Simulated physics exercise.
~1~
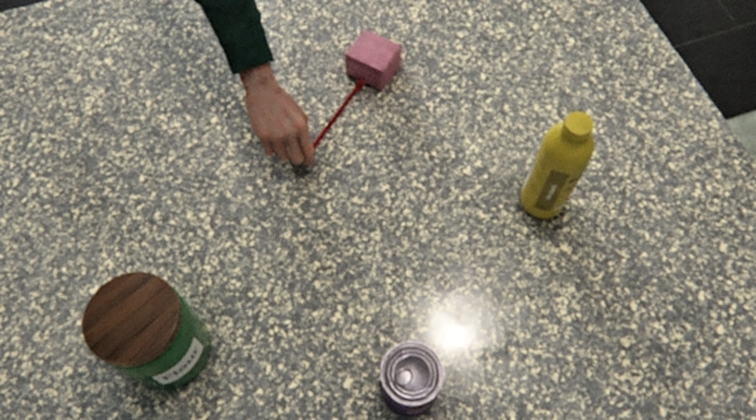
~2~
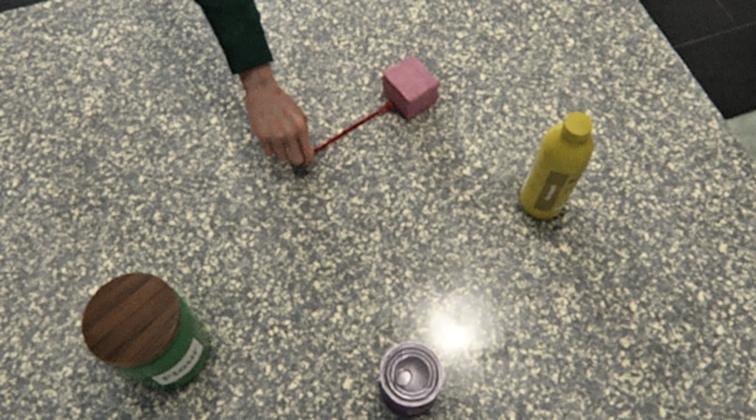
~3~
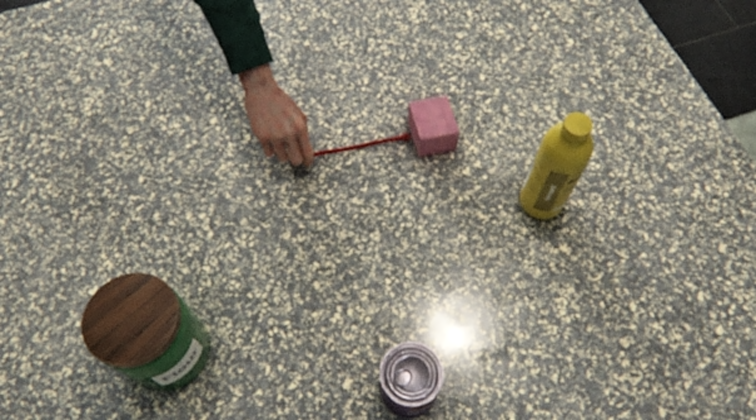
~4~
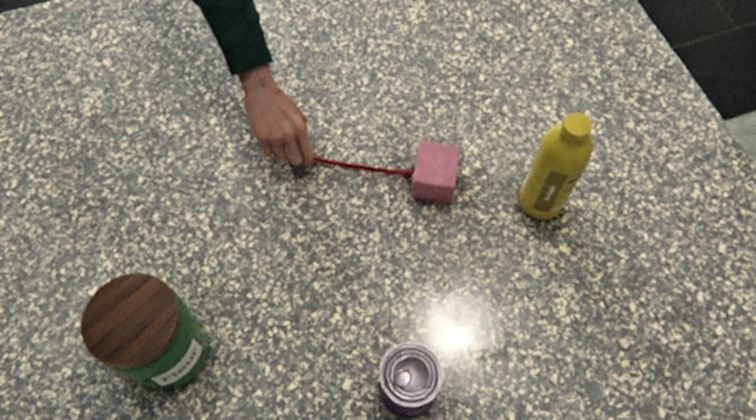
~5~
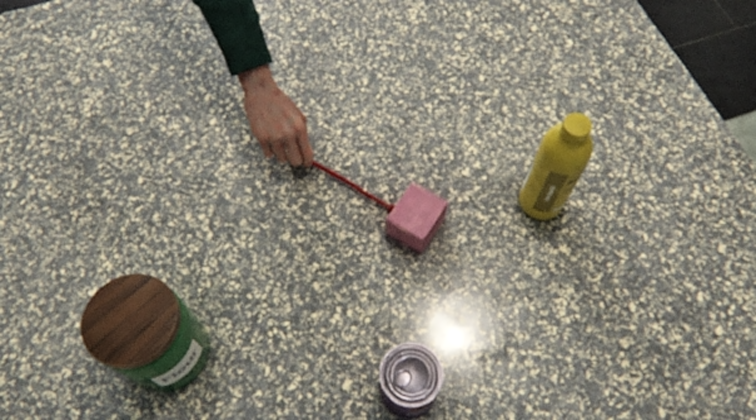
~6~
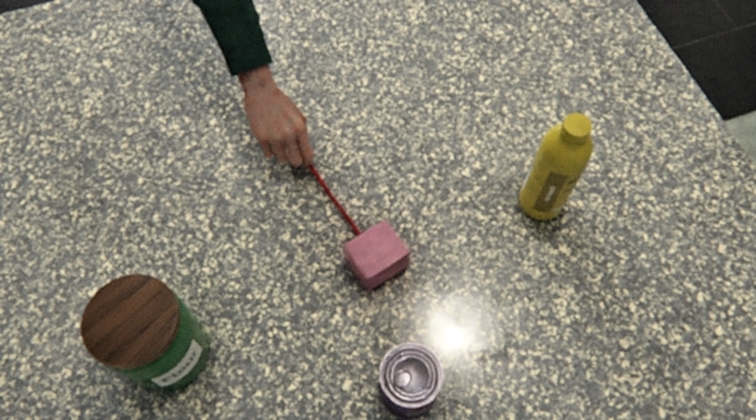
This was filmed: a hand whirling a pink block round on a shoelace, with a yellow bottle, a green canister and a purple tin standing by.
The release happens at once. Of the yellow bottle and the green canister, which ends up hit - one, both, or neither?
One by one: The yellow bottle will receive no impact; the green canister will receive an impact.
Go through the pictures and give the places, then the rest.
The first frame shows pink block (373, 49); yellow bottle (579, 123); green canister (130, 316); purple tin (412, 372).
The second frame shows pink block (411, 78).
The third frame shows pink block (434, 117).
The fourth frame shows pink block (437, 164).
The fifth frame shows pink block (417, 210).
The sixth frame shows pink block (377, 249); yellow bottle (578, 124); green canister (129, 318); purple tin (411, 374); going round clockwise.
Then, 0.08 s past the final frame, block near (272, 304).
Then, 0.20 s past the final frame, block near (230, 327); green canister pushed aside.
When it is over, block near (230, 327); green canister pushed aside. The yellow bottle remains clear and the green canister takes the knock.
